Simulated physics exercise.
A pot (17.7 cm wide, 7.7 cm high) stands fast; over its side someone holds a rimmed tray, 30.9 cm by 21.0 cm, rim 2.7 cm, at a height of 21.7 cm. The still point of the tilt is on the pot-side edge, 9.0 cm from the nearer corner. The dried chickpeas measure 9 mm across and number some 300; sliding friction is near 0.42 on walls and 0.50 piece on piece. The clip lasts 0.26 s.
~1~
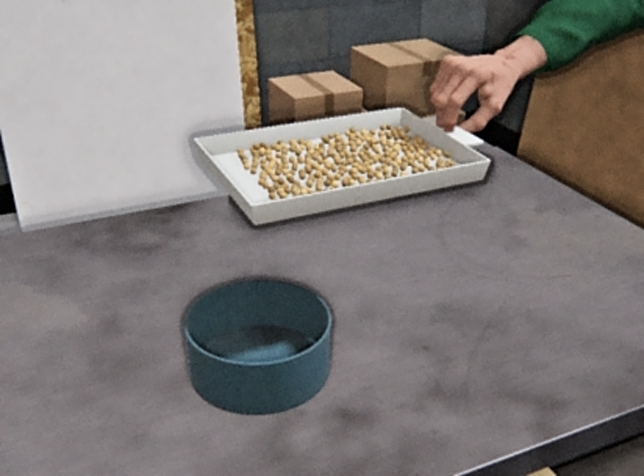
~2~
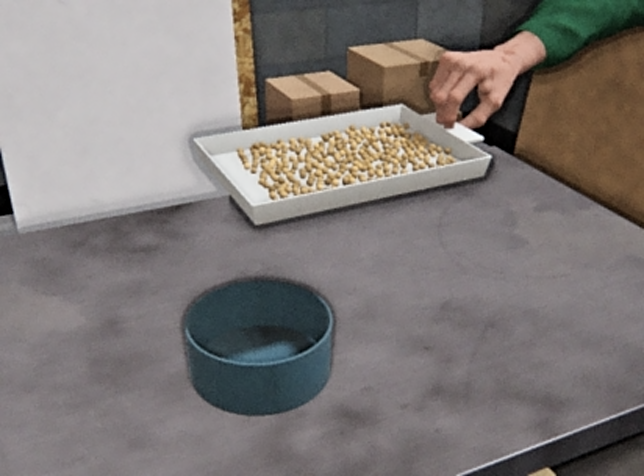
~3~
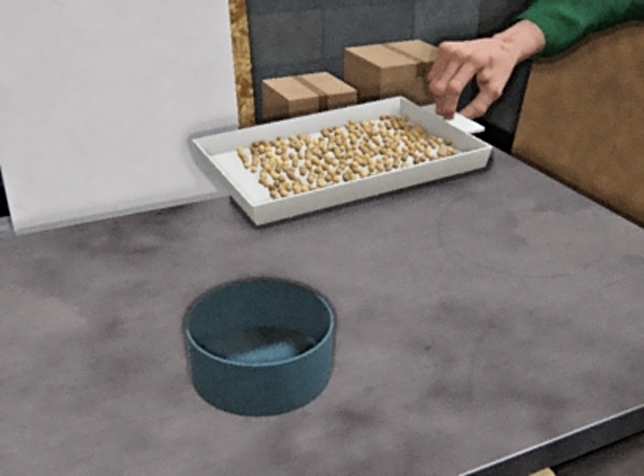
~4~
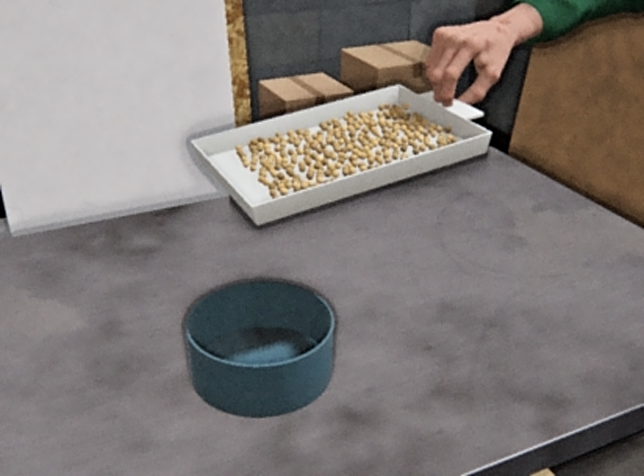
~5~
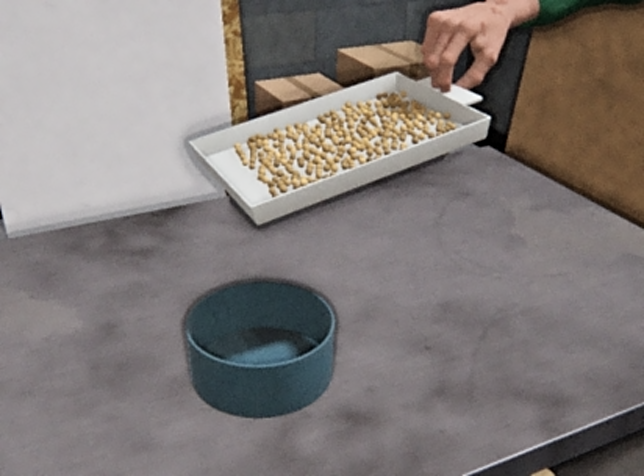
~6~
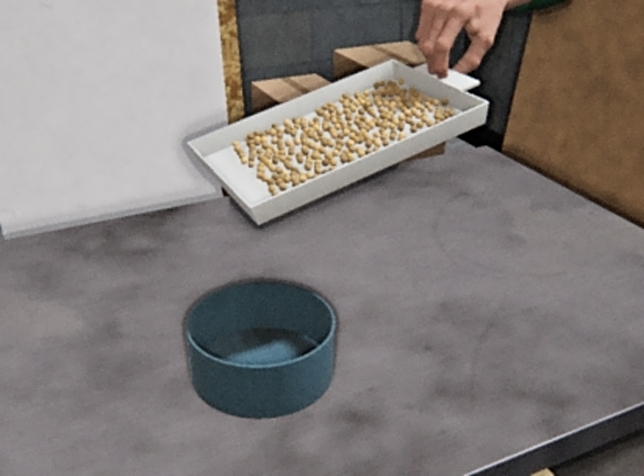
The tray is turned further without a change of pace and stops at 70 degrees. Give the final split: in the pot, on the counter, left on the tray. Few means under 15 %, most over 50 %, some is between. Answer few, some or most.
In the pot: Few; on the counter: Few; left on the tray: Most.
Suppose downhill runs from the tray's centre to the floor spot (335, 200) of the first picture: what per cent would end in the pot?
About 5 per cent.
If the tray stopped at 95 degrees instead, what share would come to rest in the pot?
It would be near 20 per cent.
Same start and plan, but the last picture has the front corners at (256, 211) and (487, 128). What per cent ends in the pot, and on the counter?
Pot 10, counter 0.
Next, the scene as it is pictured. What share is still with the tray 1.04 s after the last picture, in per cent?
Some 90 per cent of the load.
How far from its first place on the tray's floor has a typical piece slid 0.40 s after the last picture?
Some 10 cm.
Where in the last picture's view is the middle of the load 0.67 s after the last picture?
At about (229, 158).
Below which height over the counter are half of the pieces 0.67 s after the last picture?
About 24 cm.
Then, 0.40 s after the last picture, tilt 41 degrees; the tray holds 100 %, the pot 0 %.
Then, 0.67 s after the last picture, tilt 59 degrees; the tray holds 100 %, the pot 0 %.
Then, 1.04 s after the last picture, tilt 70 degrees; the tray holds 90 %, the pot 0 %.
In the end, pot 0 %, counter 10 %, tray 90 %.
